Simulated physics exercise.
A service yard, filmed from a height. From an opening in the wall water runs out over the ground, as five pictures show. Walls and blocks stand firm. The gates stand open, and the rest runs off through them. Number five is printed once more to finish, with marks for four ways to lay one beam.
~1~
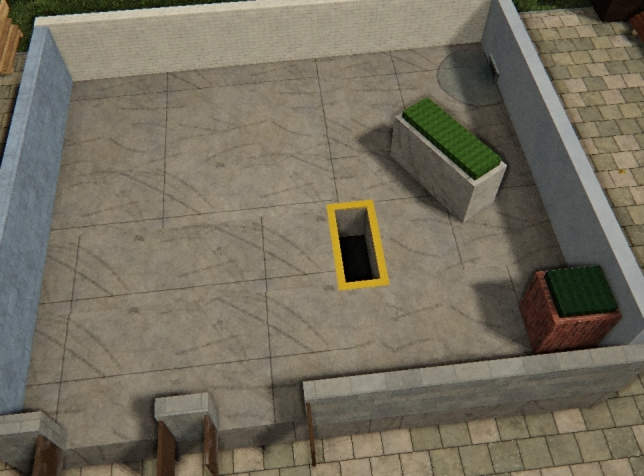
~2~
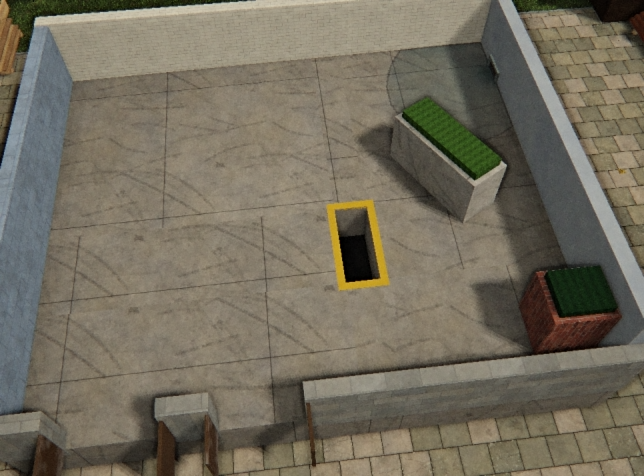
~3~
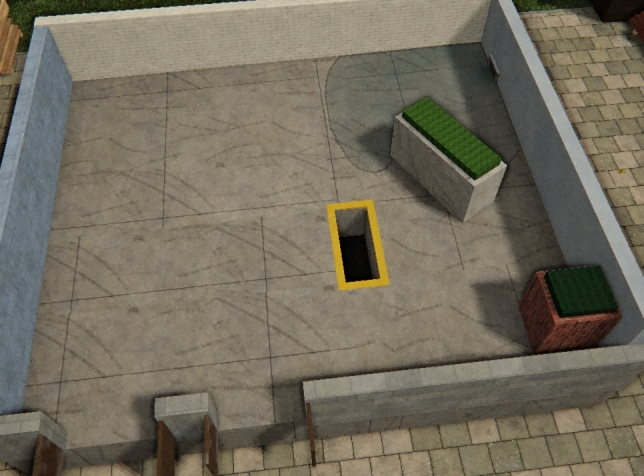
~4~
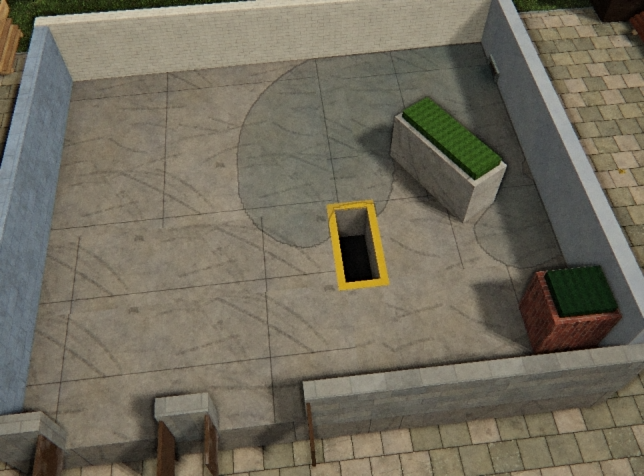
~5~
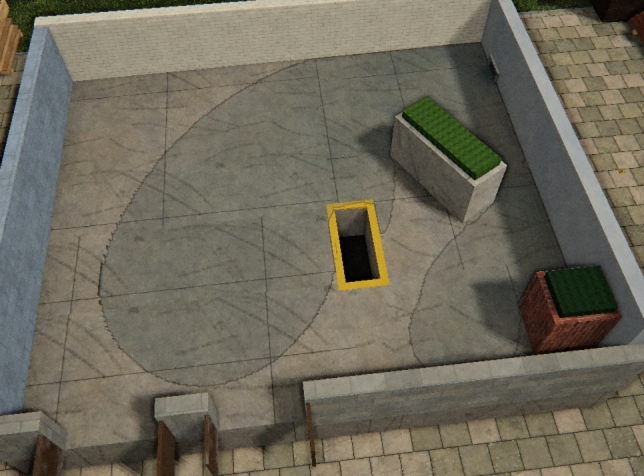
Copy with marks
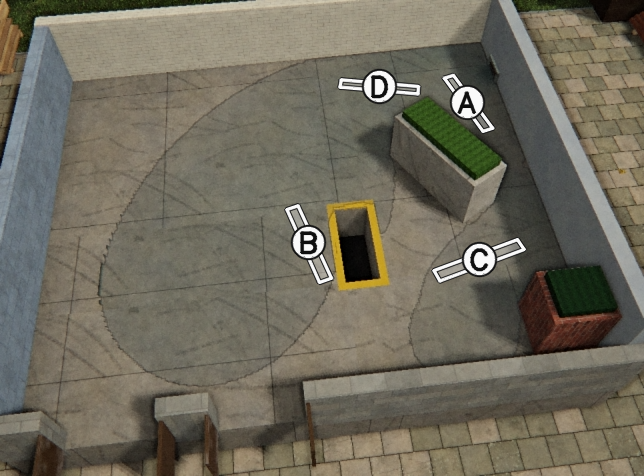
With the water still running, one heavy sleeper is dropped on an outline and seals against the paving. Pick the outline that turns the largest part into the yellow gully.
The best spot is B.
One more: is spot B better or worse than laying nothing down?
Spot B is better.
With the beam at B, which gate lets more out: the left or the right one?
The left gate.
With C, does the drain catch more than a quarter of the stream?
No.
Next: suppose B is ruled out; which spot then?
The answer is C.
On the marked copy, A from (448, 76) to (487, 129); B from (292, 207) to (325, 280); C from (436, 275) to (520, 244); D from (340, 83) to (418, 90).
Choosing A, about 6 % of the stream goes into the yellow gully, about 94 % out by the gates.
Choosing B, about 21 % of the stream goes into the yellow gully, about 79 % out by the gates.
Choosing C, about 12 % of the stream goes into the yellow gully, about 88 % out by the gates.
Choosing D, about 6 % of the stream goes into the yellow gully, about 94 % out by the gates.
